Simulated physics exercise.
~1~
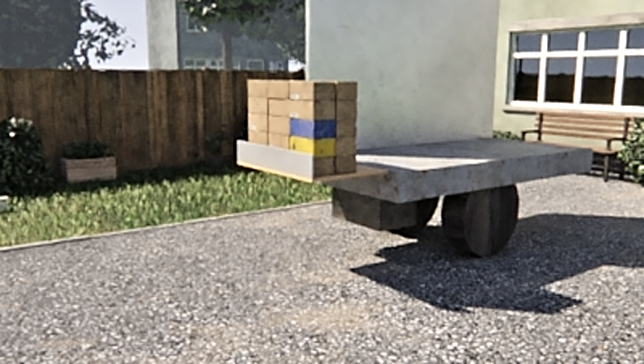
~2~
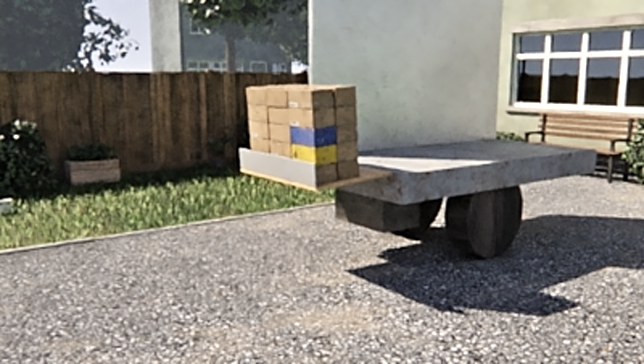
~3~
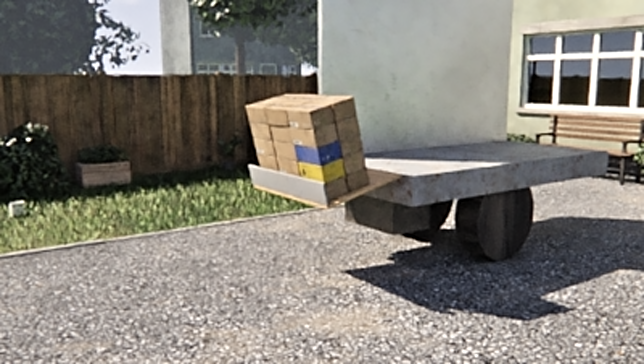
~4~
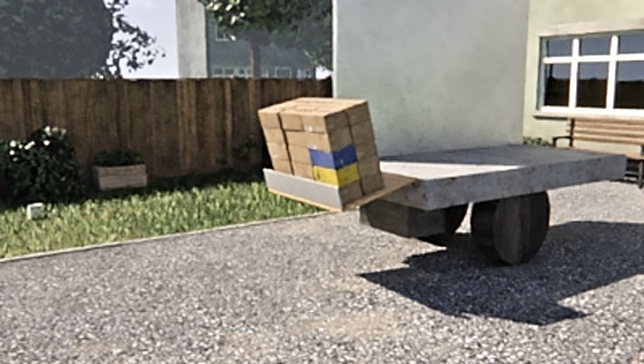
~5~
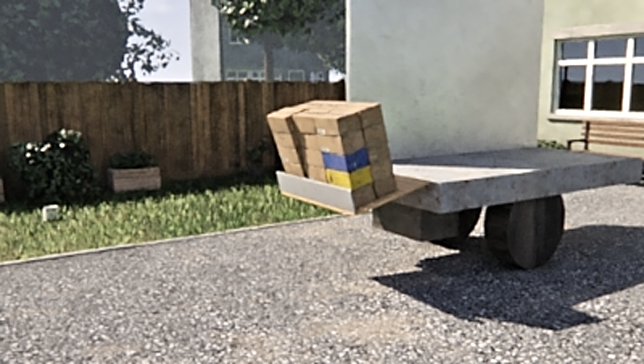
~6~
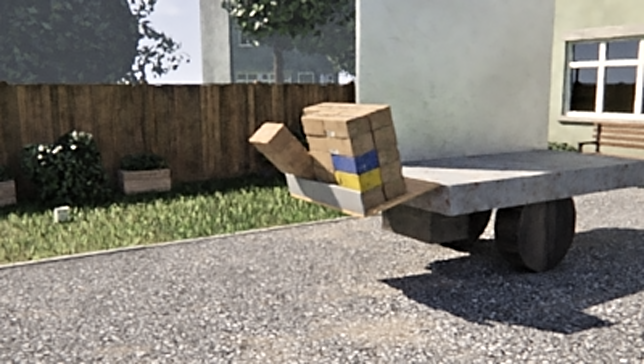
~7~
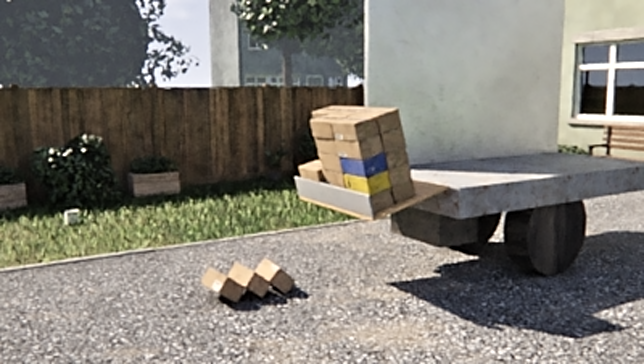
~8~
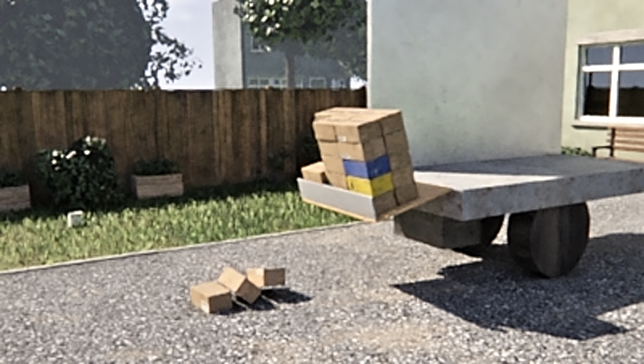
The video shows a stack of cardboard boxes, one blue and one yellow, on a platform at the end of a flat slab, which tilts down to the left and holds. Three plain boxes topple off onto the gravel, while the rest stay aboard, including the coloured ones.
